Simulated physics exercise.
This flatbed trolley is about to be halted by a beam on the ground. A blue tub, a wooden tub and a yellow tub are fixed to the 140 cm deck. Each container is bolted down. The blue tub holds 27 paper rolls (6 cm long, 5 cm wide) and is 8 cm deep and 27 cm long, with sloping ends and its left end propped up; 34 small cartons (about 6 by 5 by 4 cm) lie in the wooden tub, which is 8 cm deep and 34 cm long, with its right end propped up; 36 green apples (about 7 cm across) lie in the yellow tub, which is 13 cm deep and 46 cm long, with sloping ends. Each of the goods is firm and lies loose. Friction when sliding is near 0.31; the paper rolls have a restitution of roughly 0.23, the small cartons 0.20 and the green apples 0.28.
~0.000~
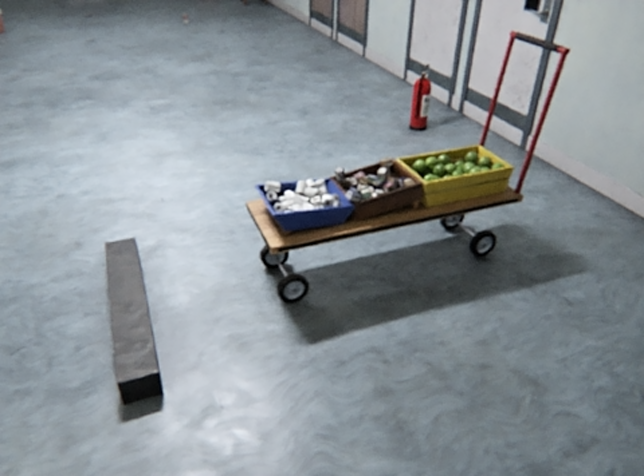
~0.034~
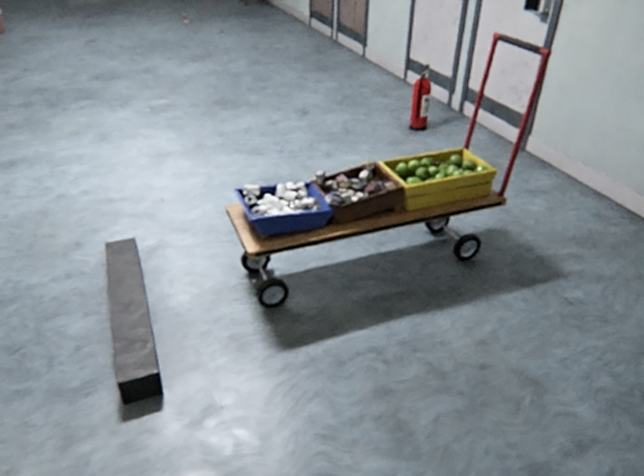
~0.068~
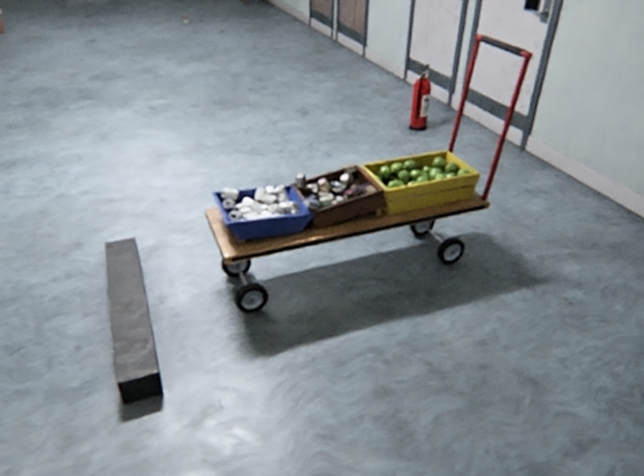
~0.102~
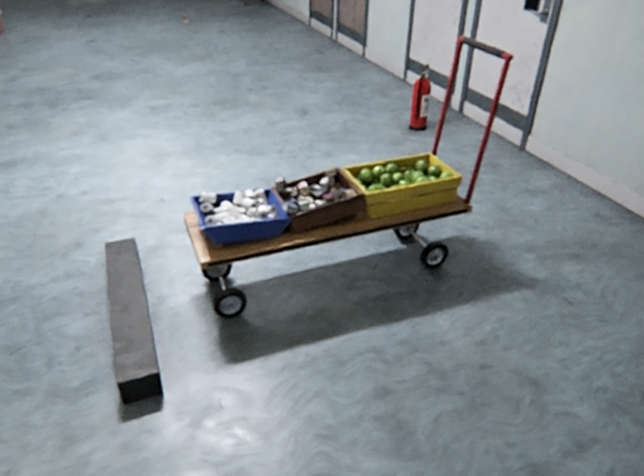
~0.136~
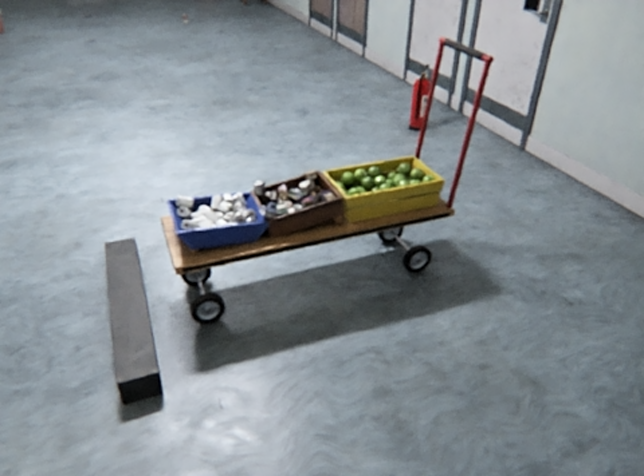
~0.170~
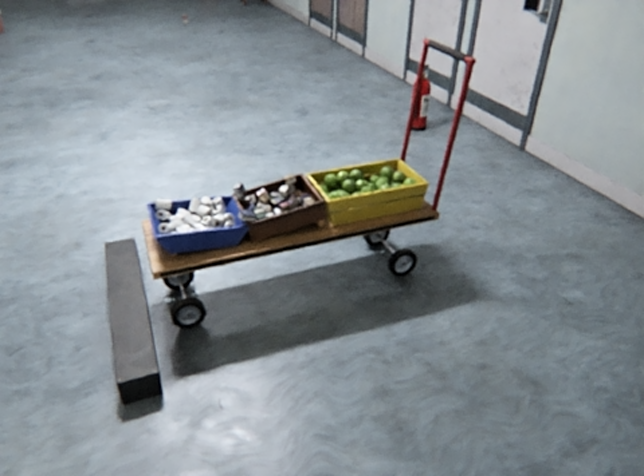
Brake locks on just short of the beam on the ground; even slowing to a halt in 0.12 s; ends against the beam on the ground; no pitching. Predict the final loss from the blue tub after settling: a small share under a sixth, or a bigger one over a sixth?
In the end the blue tub has shed a bigger share, over a sixth.
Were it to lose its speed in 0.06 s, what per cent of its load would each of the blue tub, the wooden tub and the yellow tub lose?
That way you'd get blue tub at 30, wooden tub at 20, and yellow tub at 10 percent.
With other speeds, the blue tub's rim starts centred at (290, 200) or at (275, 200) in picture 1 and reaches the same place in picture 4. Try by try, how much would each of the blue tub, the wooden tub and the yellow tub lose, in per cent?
Blue tub: 10 / 0 percent; wooden tub: 10 / 10 percent; yellow tub: 0 / 0 percent.
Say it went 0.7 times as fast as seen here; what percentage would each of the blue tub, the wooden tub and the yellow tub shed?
Then the blue tub sheds 10 per cent, the wooden tub 10 per cent, and the yellow tub 0 per cent.
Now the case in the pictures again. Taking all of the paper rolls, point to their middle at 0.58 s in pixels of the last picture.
I'd put it close to (153, 228).
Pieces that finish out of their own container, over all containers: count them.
I'd put it near 16.
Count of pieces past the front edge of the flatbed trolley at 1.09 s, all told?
Count: Approx. 10.
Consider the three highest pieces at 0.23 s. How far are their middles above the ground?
Height, averaged: Around 54 cm.
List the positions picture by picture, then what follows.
In the first frame (each is followed by its nearest rim corner in this view), blue tub, (275, 214); yellow tub, (427, 182); 61 cm short of the stop; none out.
Blue tub, (252, 218); yellow tub, (408, 186); 50 cm short of the stop, in the second frame.
Blue tub, (229, 222); yellow tub, (389, 189); 40 cm short of the stop, in the third frame.
Blue tub, (204, 227); yellow tub, (369, 193); 29 cm short of the stop, in the fourth frame.
Blue tub, (179, 232); yellow tub, (348, 197); stopping, in the fifth frame.
Blue tub, (157, 236); yellow tub, (330, 200); stopping; none out, in the sixth frame.
After 0.23 s, blue tub 27 in, 0 out, wooden tub 32 in, 2 out and yellow tub 36 in, 0 out.
After 0.35 s, blue tub 23 in, 4 out, wooden tub 28 in, 6 out and yellow tub 36 in, 0 out.
After 0.58 s, blue tub 19 in, 8 out, wooden tub 26 in, 8 out and yellow tub 36 in, 0 out.
Final count (at 1.09 s), blue tub 19 in, 8 out, wooden tub 26 in, 8 out and yellow tub 36 in, 0 out. Asked share, 8 of 27, 30 per cent.
